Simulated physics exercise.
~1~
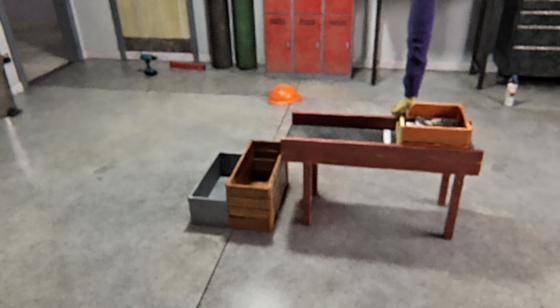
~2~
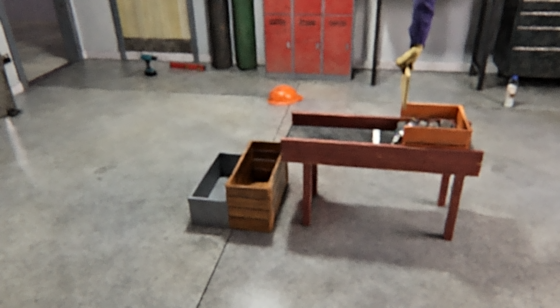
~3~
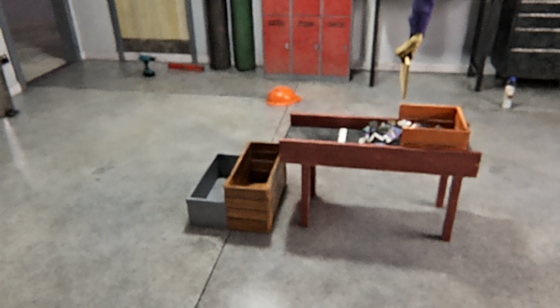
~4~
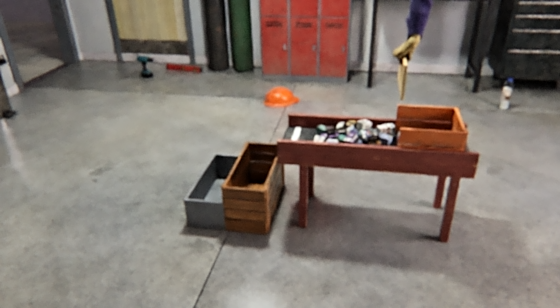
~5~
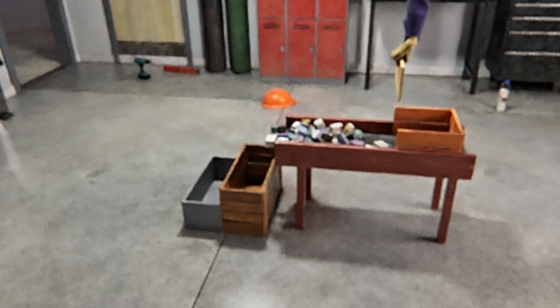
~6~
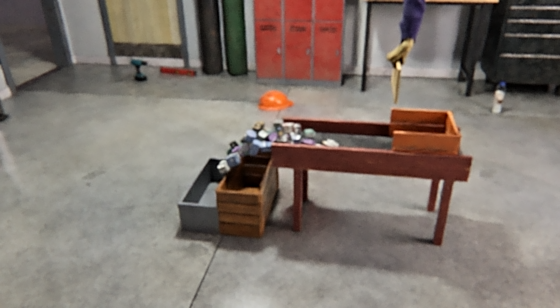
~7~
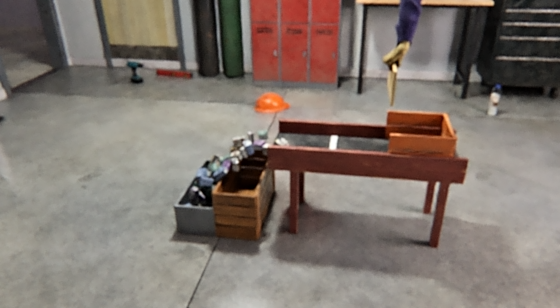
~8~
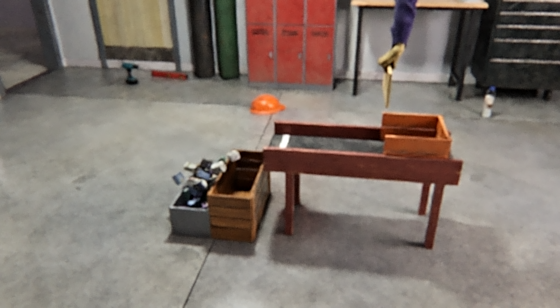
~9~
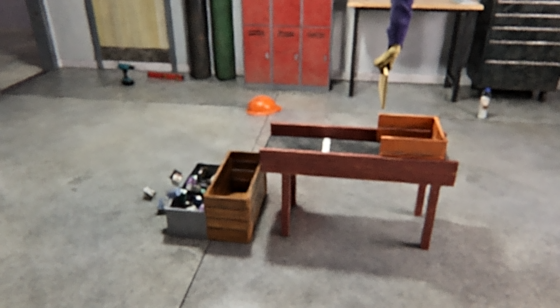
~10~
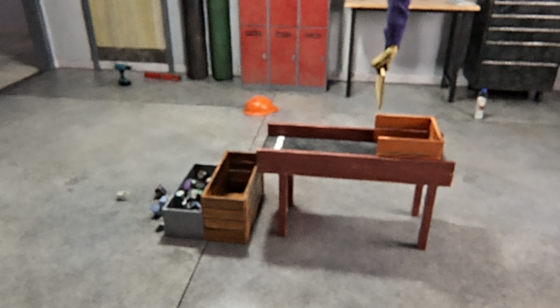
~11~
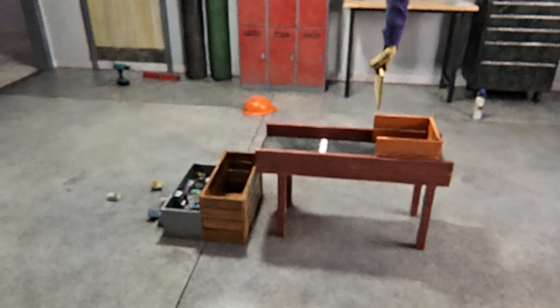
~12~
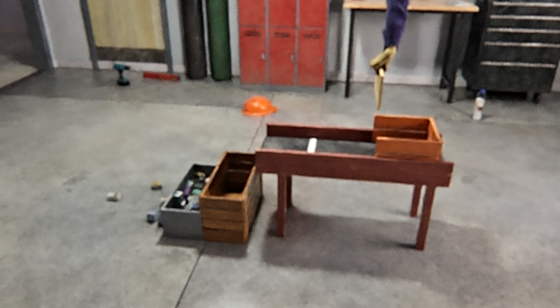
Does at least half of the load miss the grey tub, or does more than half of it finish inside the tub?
More than half of the cartons finish inside the grey tub. Only a few are left on the floor beyond it.
